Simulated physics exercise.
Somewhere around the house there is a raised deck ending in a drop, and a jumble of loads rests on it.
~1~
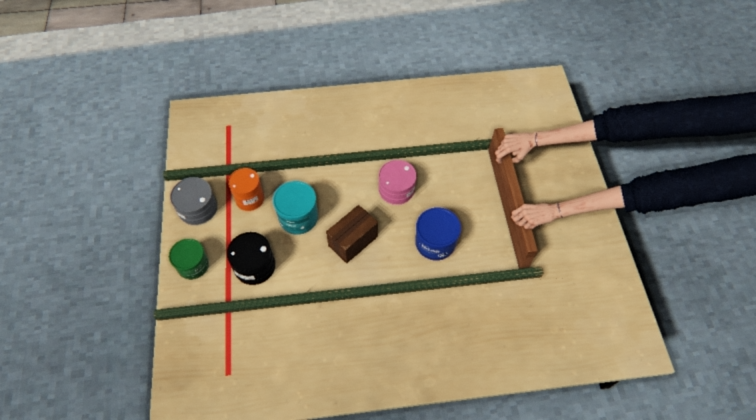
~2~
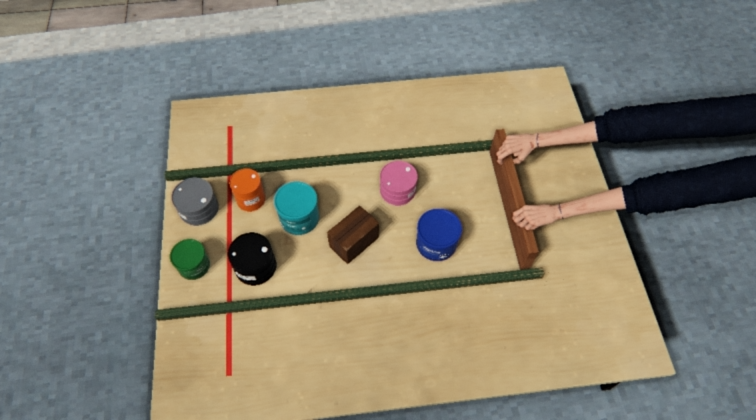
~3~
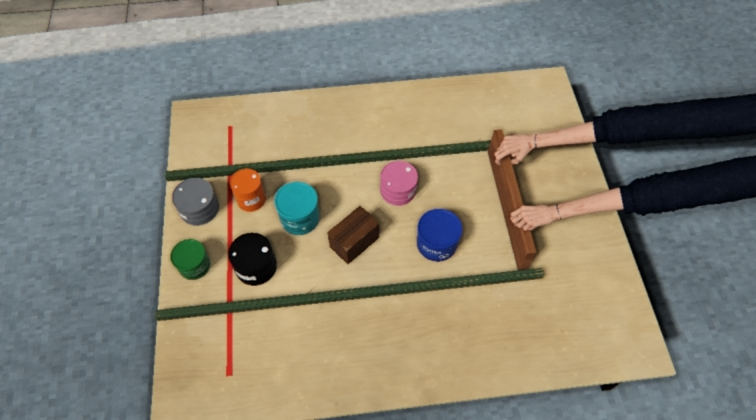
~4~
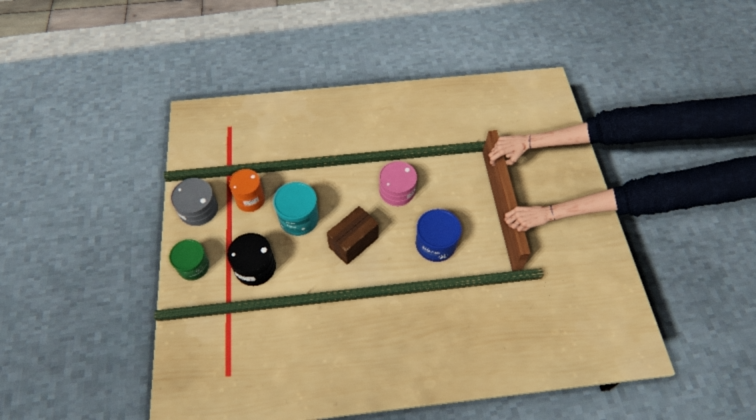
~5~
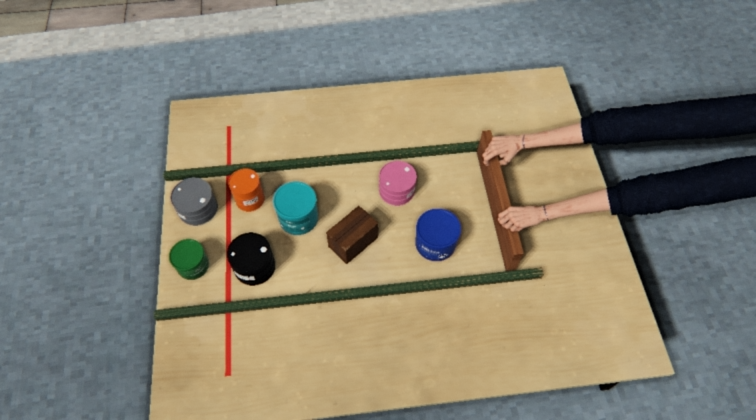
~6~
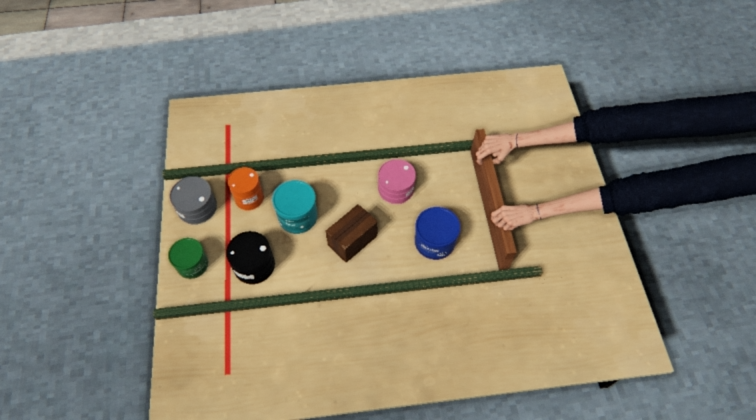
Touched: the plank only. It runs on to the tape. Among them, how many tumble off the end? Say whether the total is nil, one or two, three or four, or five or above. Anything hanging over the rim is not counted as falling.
The push is going to send one or two over the edge.
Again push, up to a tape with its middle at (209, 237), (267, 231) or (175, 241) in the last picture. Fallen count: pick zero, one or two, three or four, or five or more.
In the order of the places given: 3 or 4; zero; more than four.
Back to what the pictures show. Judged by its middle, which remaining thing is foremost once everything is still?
The black canister finishes nearest.
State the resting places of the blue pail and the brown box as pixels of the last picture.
Around (202, 279) and around (198, 245).
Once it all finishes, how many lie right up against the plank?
It ends up touching 3.
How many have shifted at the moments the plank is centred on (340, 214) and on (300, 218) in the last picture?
At the first point the count is 4, at the second it's 6.
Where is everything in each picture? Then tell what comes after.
Green pail (190, 260); grey canister (194, 201); orange canister (247, 190); plank (511, 197); tape (228, 236), in the first picture.
Grey canister (196, 202); pink canister (398, 183), in the second picture.
Orange canister (248, 191); black canister (253, 259), in the third picture.
Green pail (190, 260); turquoise pail (297, 210), in the fourth picture.
Grey canister (195, 202); brown box (353, 235), in the fifth picture.
Green pail (189, 259); grey canister (194, 201); orange canister (246, 189); plank (492, 198); tape (228, 235), in the sixth picture.
Soon after, none off yet; green pail at rest near (189, 259); grey canister at rest near (194, 201); orange canister at rest near (246, 189).
Then, none off yet; green pail moved a little near (178, 259); grey canister moving near (192, 201); orange canister moved about its own width near (223, 184).
By the end, the number that fall off is one or two; fallen, grey canister and green pail.
